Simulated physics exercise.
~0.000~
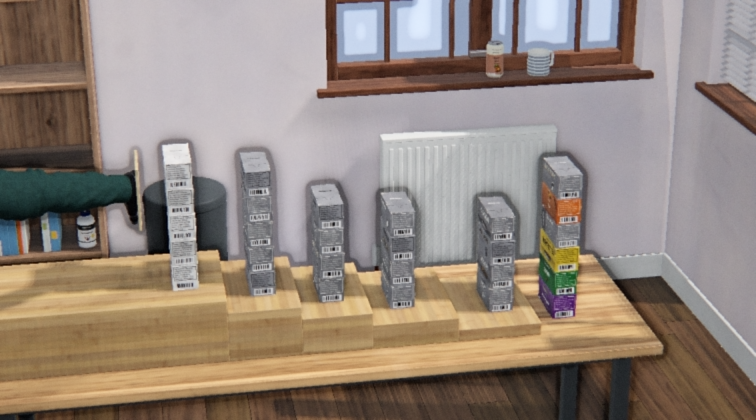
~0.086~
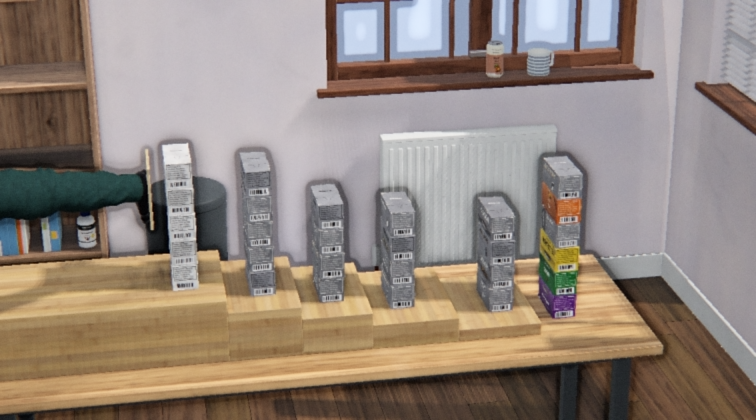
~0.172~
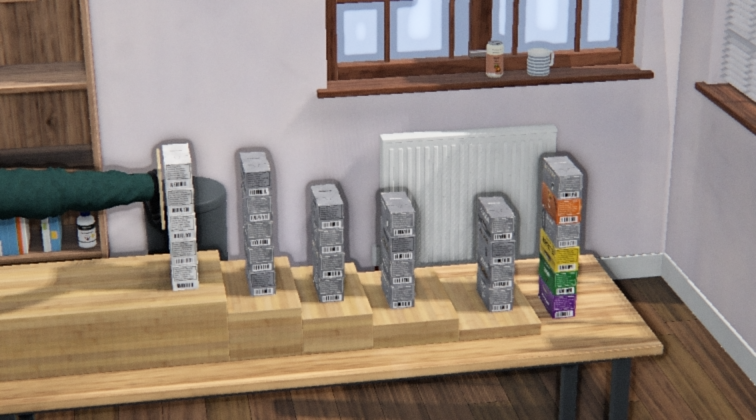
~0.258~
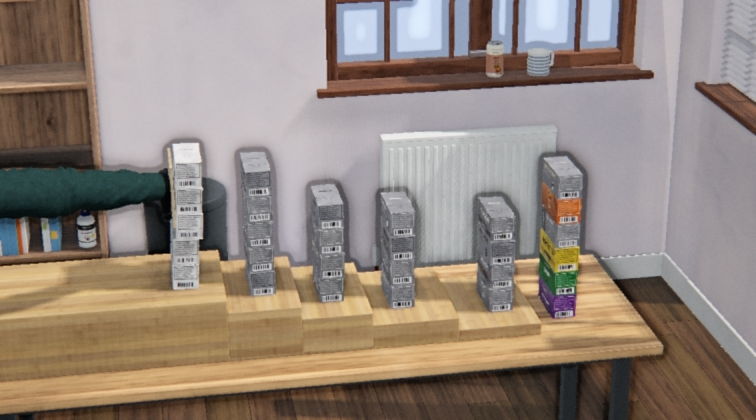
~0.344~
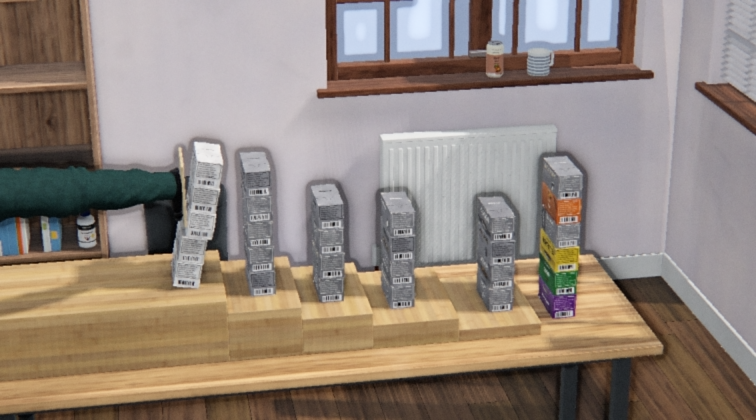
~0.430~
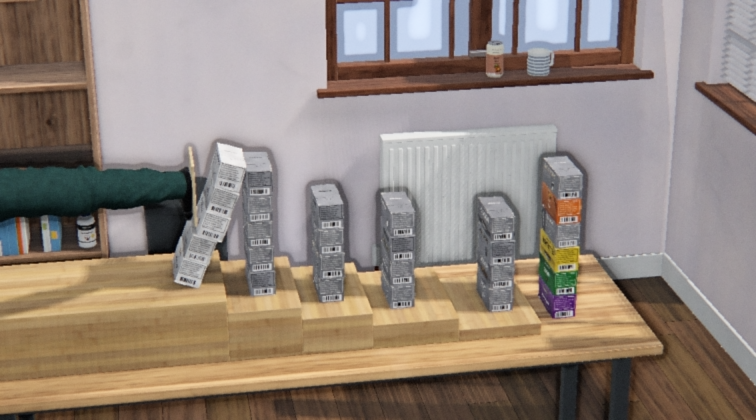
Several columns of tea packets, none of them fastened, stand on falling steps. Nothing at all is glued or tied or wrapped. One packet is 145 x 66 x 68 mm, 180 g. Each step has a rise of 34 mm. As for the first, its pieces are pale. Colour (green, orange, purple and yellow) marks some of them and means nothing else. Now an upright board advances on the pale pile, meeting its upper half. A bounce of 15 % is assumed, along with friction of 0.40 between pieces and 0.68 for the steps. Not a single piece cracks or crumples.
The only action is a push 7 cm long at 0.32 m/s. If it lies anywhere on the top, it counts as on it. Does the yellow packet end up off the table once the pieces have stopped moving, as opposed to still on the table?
Yes.
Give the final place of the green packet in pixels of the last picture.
At about (608, 291).
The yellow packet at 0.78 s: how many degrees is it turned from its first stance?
Roughly 0°.
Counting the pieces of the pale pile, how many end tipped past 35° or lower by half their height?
That makes 5 in all.
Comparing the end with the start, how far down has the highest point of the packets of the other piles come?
I make it close to 20 cm.
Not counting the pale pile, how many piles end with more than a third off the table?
The answer is 1.
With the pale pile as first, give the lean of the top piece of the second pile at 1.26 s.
Lean: Near 20° off upright.
Around 0.78 s, 5 of the pale pile down; none of the 23 other packets off the table, 7 disturbed; yellow packet unmoved.
Around 1.26 s, 5 of the pale pile down; none of the 23 other packets off the table, 13 disturbed; yellow packet unmoved.
Around 2.46 s, 5 of the pale pile down; 3 of the 23 other packets off the table; yellow packet upside down; orange packet on its side.
Finally (2.8 s), 5 of the pale pile down; 4 of the 23 other packets off the table; yellow packet on its side; purple packet on its side; green packet on its side. Seen by the last camera, middles, purple packet near (581, 294).
